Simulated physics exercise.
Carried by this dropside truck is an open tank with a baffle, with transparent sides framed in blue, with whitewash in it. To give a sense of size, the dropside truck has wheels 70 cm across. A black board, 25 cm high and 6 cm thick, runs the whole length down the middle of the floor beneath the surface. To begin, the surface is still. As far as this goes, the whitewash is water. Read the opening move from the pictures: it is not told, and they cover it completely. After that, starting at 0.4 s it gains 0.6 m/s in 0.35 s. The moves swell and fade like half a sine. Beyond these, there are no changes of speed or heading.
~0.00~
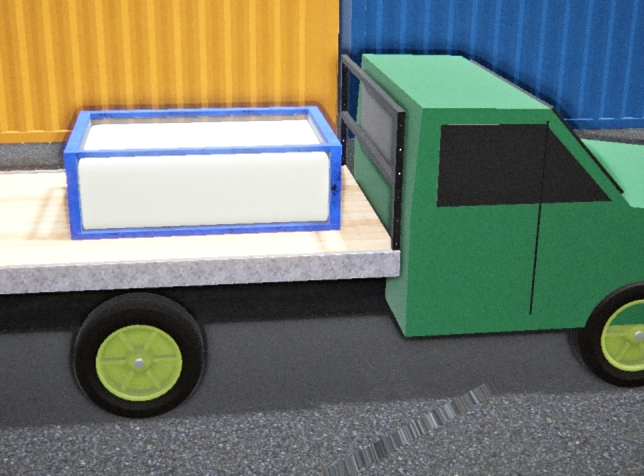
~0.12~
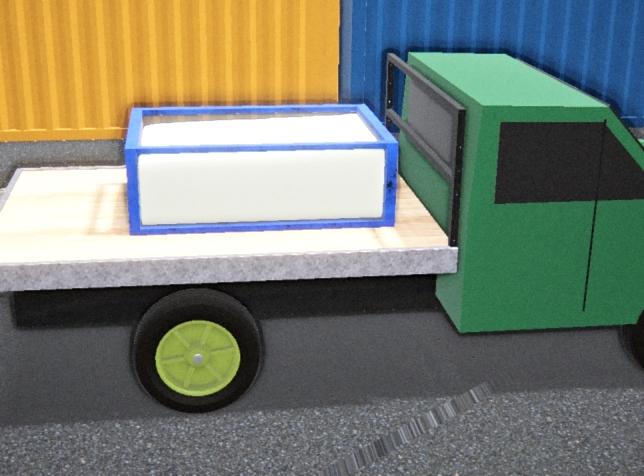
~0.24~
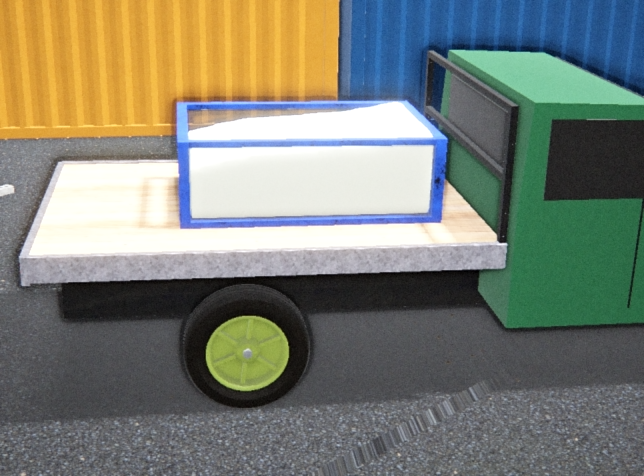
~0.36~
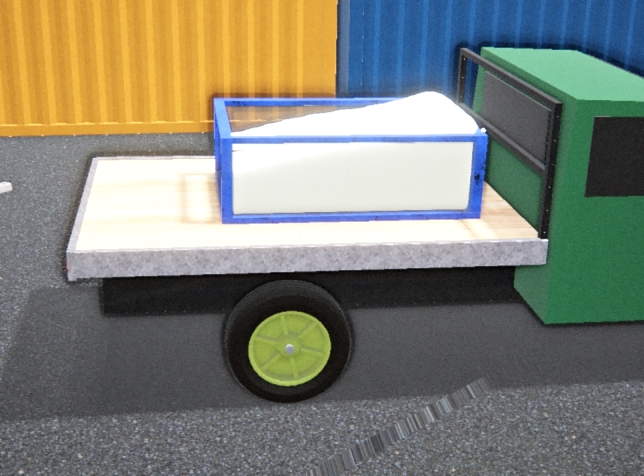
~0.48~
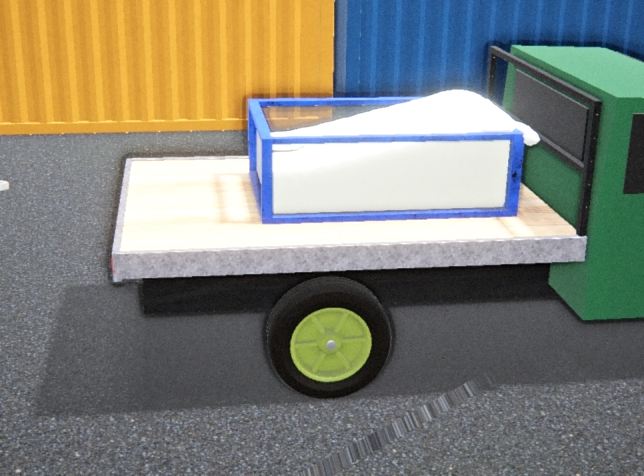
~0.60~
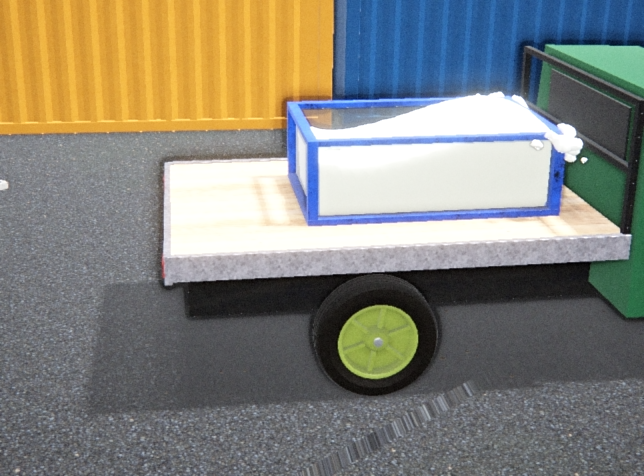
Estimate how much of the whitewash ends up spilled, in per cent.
Roughly 10 % of the whitewash spills.
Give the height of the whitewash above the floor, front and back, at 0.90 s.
Heights: Front 30 cm, then back 50 cm.
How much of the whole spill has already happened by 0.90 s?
Roughly 20 per cent by then.
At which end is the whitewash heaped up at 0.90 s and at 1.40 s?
At the back, then the back.
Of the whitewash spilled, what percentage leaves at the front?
About 50 per cent.
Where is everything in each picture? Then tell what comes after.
In the first picture, the whitewash reaches (296, 123) at the front end; it reaches (104, 127) at the back end; no slope yet; the front is on the right, levels are read along the far wall; a wheel hub at (139, 367).
In the second picture, the whitewash reaches (346, 119) at the front end; it reaches (157, 125) at the back end; no slope yet.
In the third picture, the whitewash reaches (389, 105) at the front end; it reaches (202, 130) at the back end; it is heaped 7° towards the front.
In the fourth picture, the whitewash reaches (425, 94) at the front end; it is heaped 13° towards the front.
In the fifth picture, the whitewash reaches (458, 91) at the front end; it is heaped 13° towards the front.
In the sixth picture, the whitewash reaches (495, 99) at the front end; it reaches (313, 129) at the back end; it is heaped 8° towards the front; a wheel hub at (380, 346); whitewash is coming over the front.
By 0.90 s it stands 51 cm high behind and 30 cm in front; 2 per cent has gone over the front.
By 1.40 s it stands 48 cm high behind and 23 cm in front; 3 per cent has gone over the front and the back.
By 1.90 s it stands 27 cm high behind and 53 cm in front; 6 per cent has gone over the back and the front.
By 3.73 s 10 per cent has gone over the front and the back, 45 of 464 litres.
